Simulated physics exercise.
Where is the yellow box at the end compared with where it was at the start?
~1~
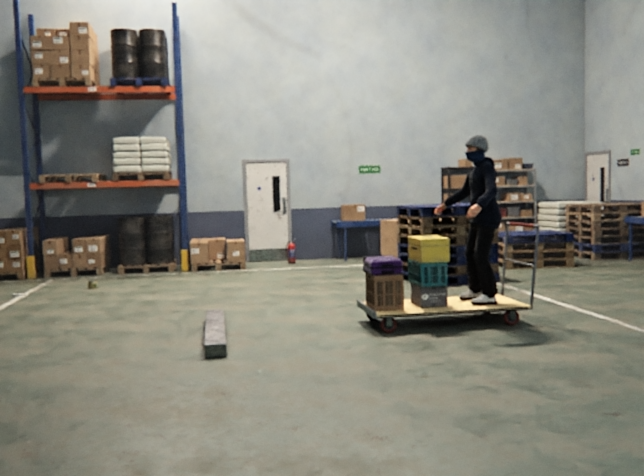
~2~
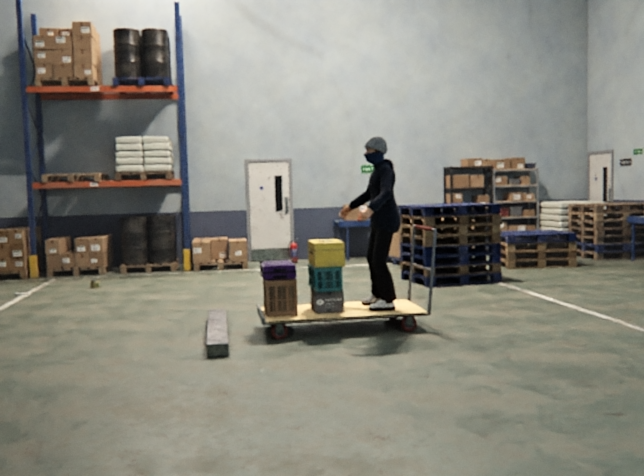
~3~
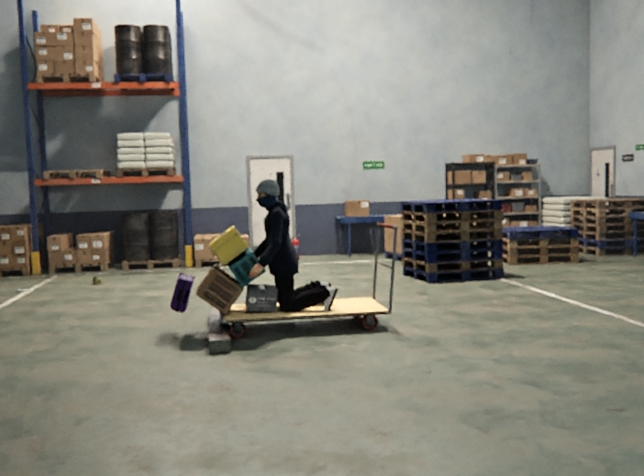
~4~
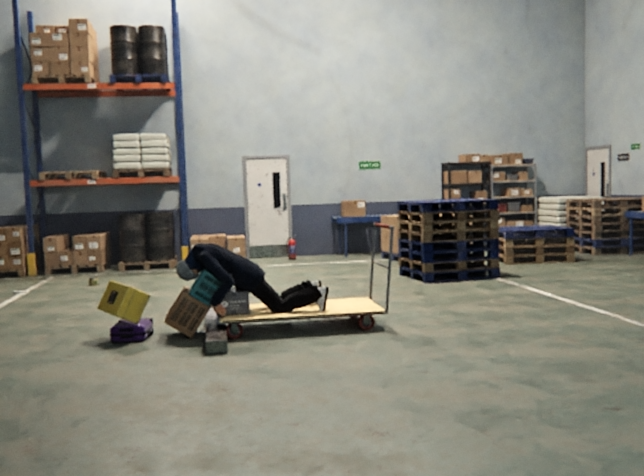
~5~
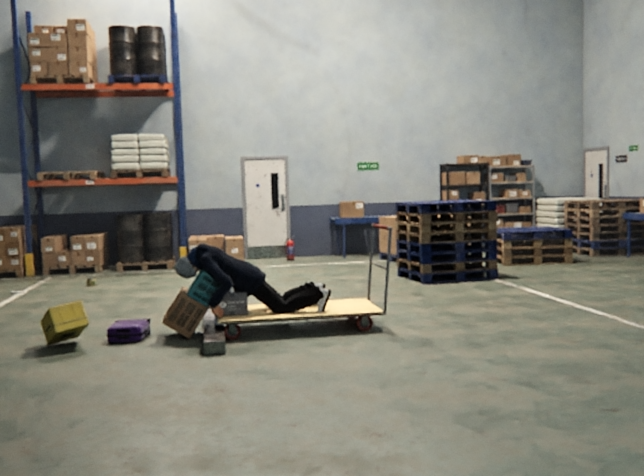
At the start it sits on top of the teal crate on the cart, right of the kerb. By the end it is down at floor level on the far left, beyond the purple case and clear of the cart.
